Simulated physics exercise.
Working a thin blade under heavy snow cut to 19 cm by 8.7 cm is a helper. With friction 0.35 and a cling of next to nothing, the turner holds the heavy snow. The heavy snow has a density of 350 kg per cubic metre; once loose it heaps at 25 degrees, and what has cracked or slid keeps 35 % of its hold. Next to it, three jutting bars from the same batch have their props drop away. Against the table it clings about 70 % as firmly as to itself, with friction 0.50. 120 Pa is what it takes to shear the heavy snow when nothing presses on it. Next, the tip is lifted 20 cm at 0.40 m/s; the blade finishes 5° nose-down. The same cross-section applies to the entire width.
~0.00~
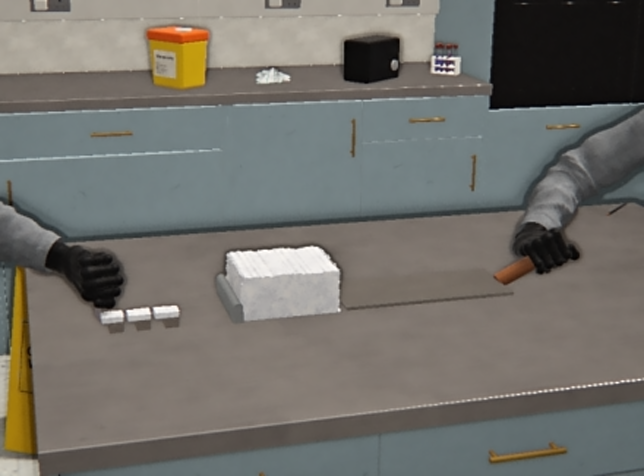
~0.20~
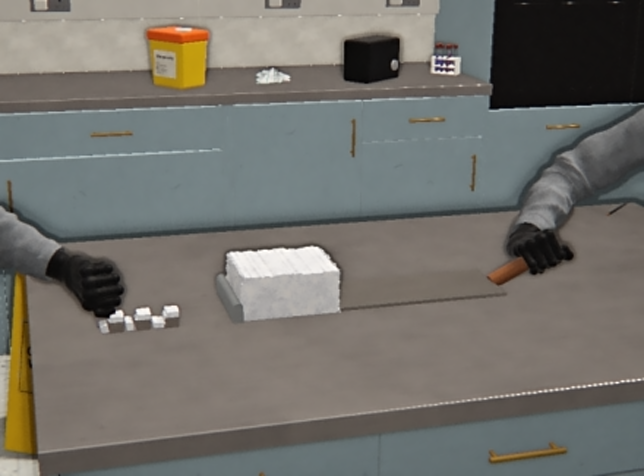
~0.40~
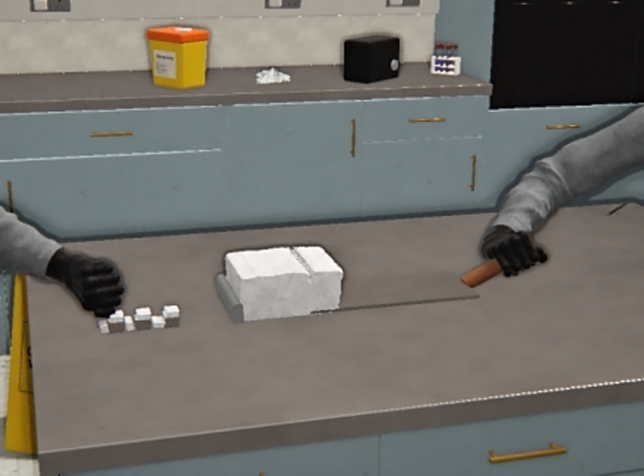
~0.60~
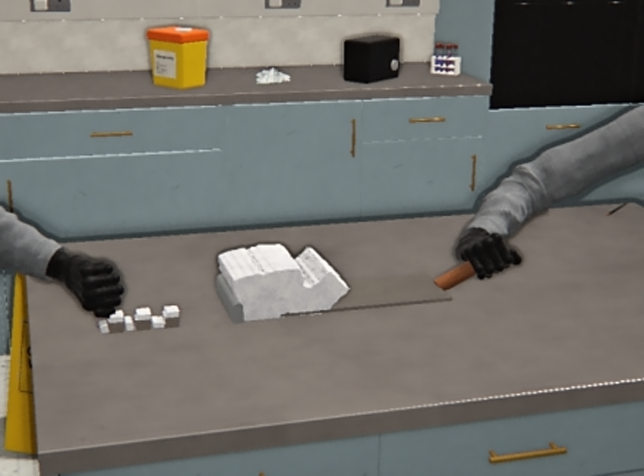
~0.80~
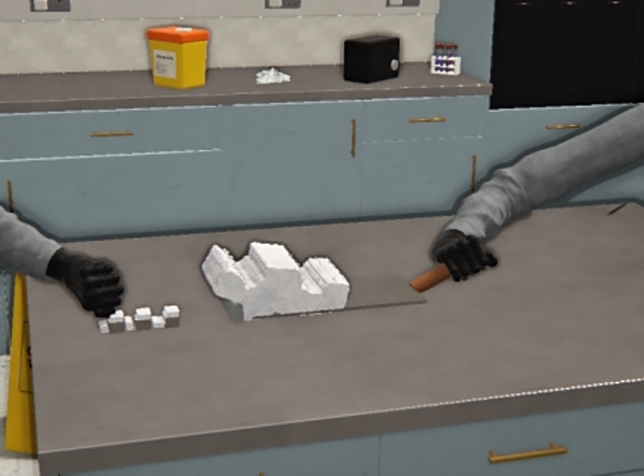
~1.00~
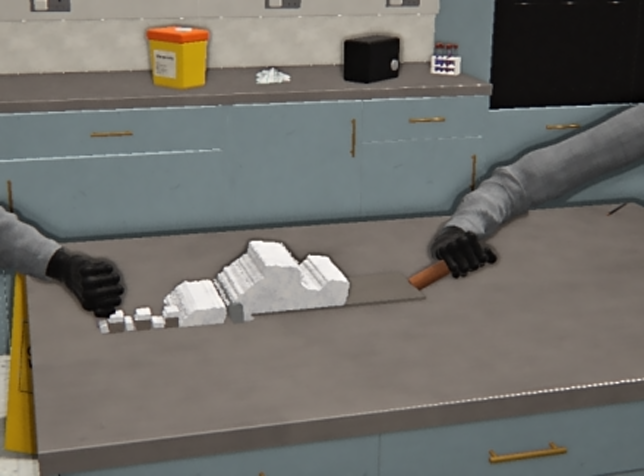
To begin with, a white block sits on a grey counter between two black-gloved hands, and the ends of three small white bars drop at left. The right hand then moves a thin blade leftward by its brown handle, and the block splits, slumps and spreads left into uneven heaps.
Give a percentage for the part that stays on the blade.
71 %.
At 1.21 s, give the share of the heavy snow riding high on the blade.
About 35 per cent.
After 1.21 s, the tip is 8.9 cm up.
After 1.46 s, the tip is 19 cm up.
After 1.71 s, the tip is 20 cm up and 71 % is riding high on the blade.
After 1.96 s, the tip is 20 cm up and 71 % is riding high on the blade.
After 2.06 s, the tip is 20 cm up and 71 % is riding high on the blade.
